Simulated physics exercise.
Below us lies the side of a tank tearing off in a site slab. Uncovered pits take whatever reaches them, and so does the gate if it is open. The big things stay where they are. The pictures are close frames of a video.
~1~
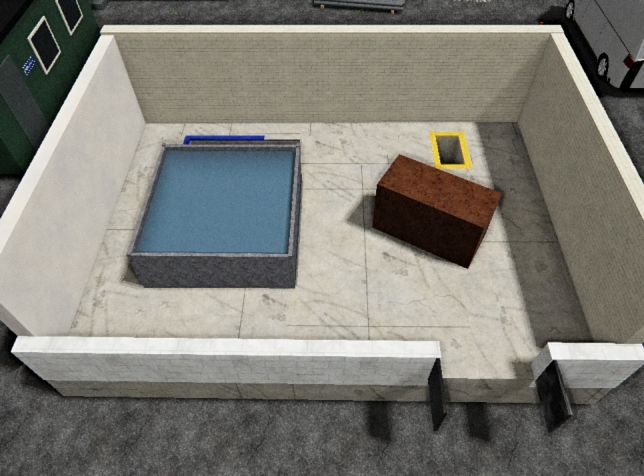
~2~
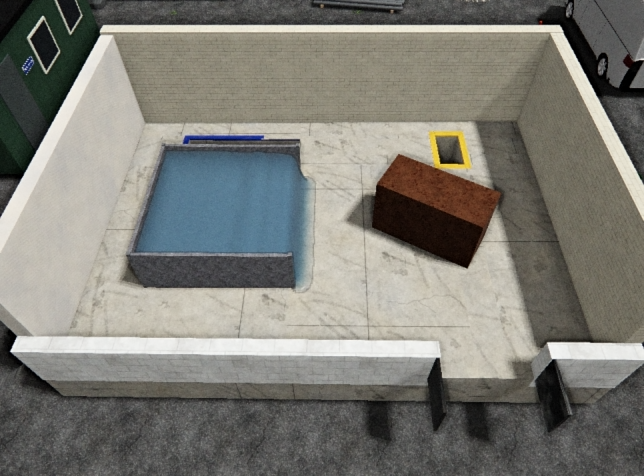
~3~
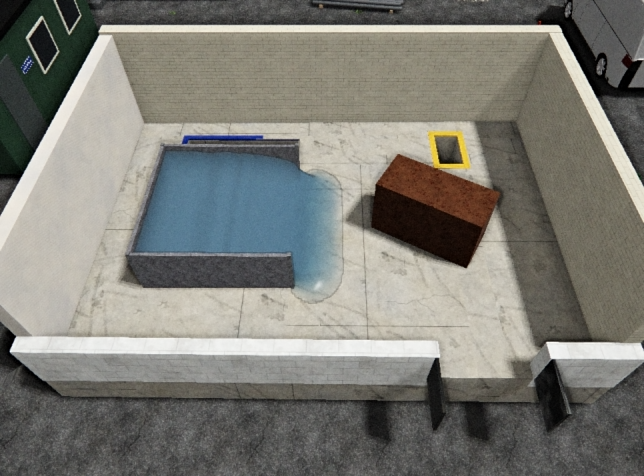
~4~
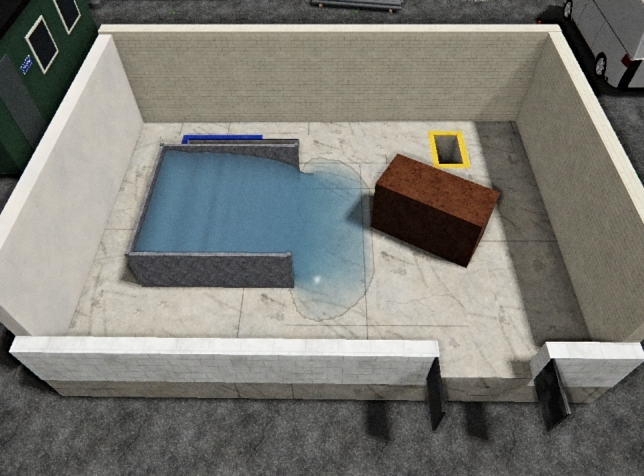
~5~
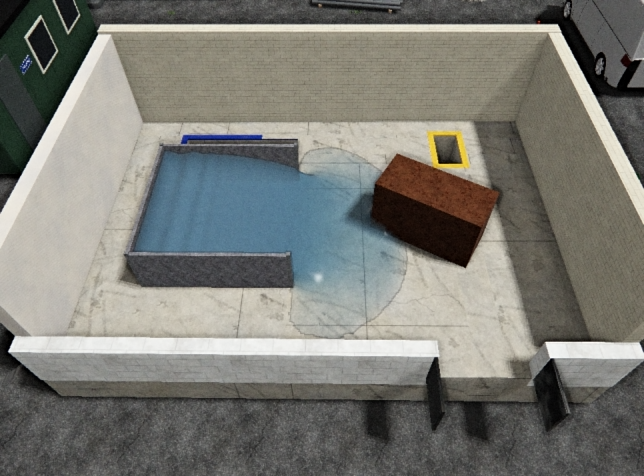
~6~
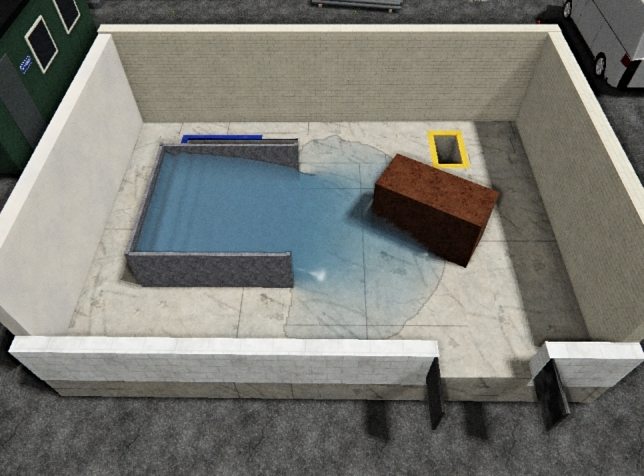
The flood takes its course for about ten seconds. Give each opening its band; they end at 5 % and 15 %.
In the end: The gate takes over 15 %; the yellow pit takes over 15 %; the blue pit takes between 5 and 15 %.
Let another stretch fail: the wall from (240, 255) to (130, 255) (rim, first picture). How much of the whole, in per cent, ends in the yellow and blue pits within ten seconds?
Parts in a hundred: Yellow 8, blue 25.
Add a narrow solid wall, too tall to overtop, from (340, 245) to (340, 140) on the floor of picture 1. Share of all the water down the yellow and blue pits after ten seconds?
In per cent: Yellow 10, blue 15.
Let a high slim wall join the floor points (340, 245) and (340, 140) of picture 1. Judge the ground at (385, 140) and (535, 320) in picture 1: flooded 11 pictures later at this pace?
In that order: Covered, covered.
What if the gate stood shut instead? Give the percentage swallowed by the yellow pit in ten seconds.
Per cent: Yellow 35.
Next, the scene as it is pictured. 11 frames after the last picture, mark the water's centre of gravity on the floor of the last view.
Close to (334, 231).
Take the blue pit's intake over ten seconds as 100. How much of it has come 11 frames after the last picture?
Near 0 in a hundred.
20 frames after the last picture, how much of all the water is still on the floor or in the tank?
About 80 per cent.
A moment on, water covers 45 % of the floor; the gate 0 %, the yellow pit 1 %, the blue pit 0 %.
Next, water covers 55 % of the floor; the gate 2 %, the yellow pit 4 %, the blue pit 0 %.
Then, water covers 65 % of the floor; the gate 10 %, the yellow pit 9 %, the blue pit 0 %.
Later, water covers 85 % of the floor; the gate 18 %, the yellow pit 17 %, the blue pit 2 %.
In the end, water covers 100 % of the floor; the gate 22 %, the yellow pit 25 %, the blue pit 10 %.
